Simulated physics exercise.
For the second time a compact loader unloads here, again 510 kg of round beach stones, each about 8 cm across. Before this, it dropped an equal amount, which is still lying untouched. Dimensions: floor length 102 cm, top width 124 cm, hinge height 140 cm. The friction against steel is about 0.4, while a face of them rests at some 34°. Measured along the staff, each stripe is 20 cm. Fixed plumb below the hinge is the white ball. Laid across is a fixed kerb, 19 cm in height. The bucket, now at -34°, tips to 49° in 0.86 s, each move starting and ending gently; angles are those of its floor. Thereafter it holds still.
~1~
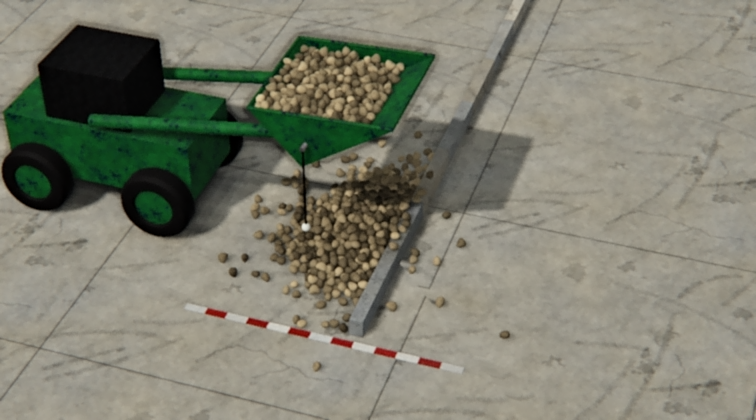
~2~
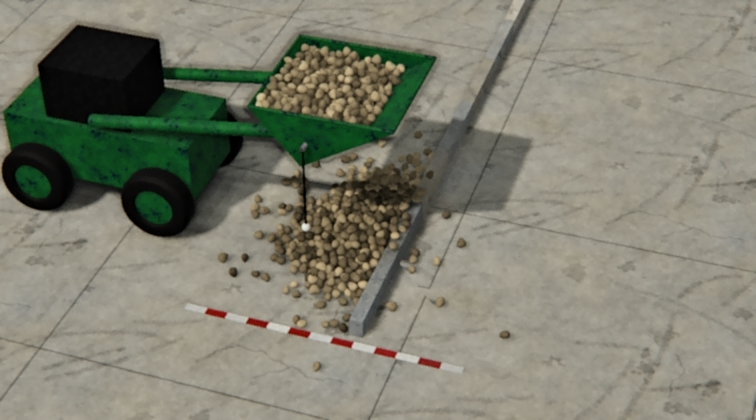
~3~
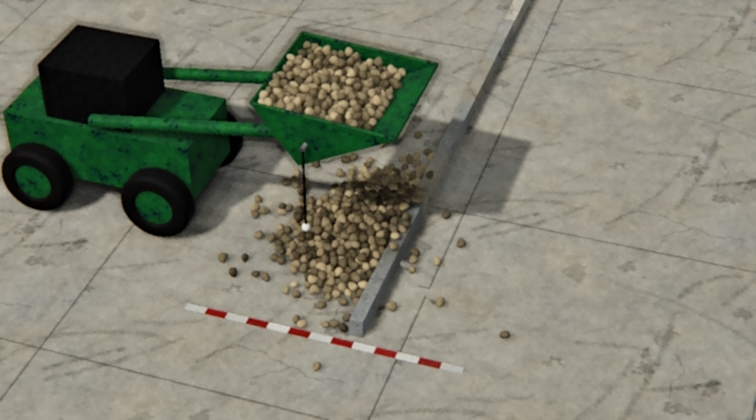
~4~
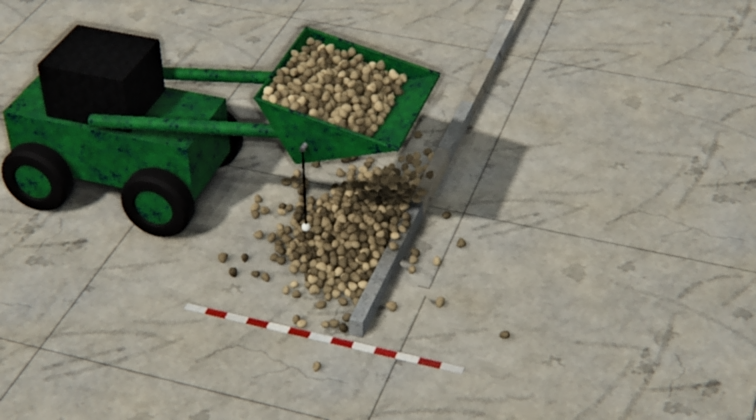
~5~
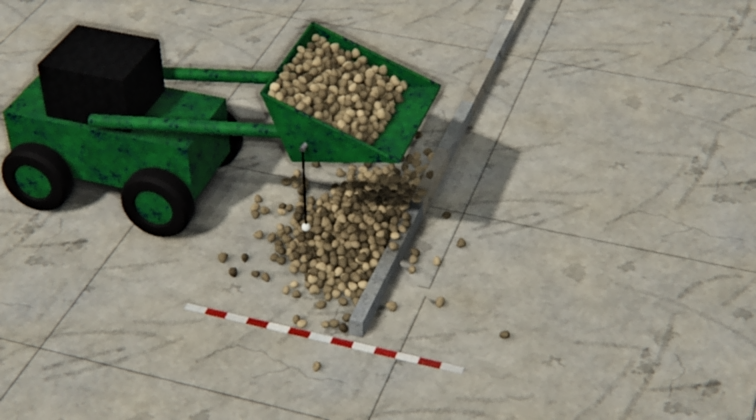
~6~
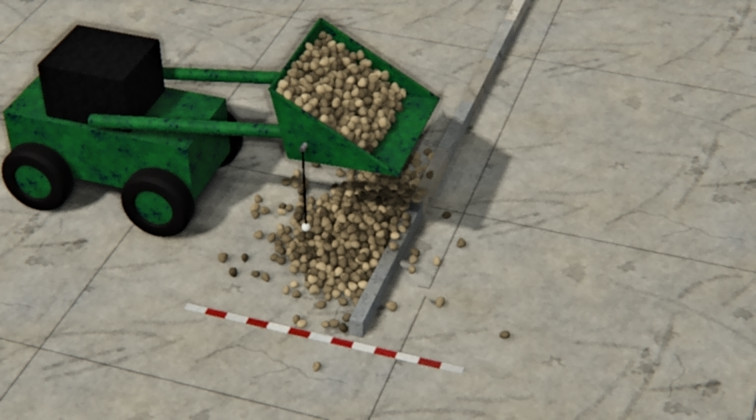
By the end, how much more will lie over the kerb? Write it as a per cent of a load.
About 80 per cent.
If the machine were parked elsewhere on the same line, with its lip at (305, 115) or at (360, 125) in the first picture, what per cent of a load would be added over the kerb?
Around 0 and 40 percent respectively.
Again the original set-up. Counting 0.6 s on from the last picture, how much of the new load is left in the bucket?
About 55 per cent is held.
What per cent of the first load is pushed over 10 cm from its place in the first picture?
Estimate: 0 %, roughly.
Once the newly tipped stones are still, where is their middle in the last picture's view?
Their middle rests near (453, 251).
Then, 0.3 s after the last picture the floor is at 36°; in per cent of one load, 100 in the bucket, 99 on this side of the kerb, 2 over the kerb; the foremost stones are at (439, 273).
Then, 0.6 s after the last picture the floor is at 49°; in per cent of one load, 53 in the bucket, 135 on this side of the kerb, 12 over the kerb; the foremost stones are at (446, 267).
Then, 0.9 s after the last picture the floor is at 49°; in per cent of one load, 2 in the bucket, 133 on this side of the kerb, 65 over the kerb; the foremost stones are at (516, 274).
Then, 3.7 s after the last picture the floor is at 49°; in per cent of one load, 0 in the bucket, 118 on this side of the kerb, 82 over the kerb; the foremost stones are at (715, 309). Net gain over the kerb, 80.
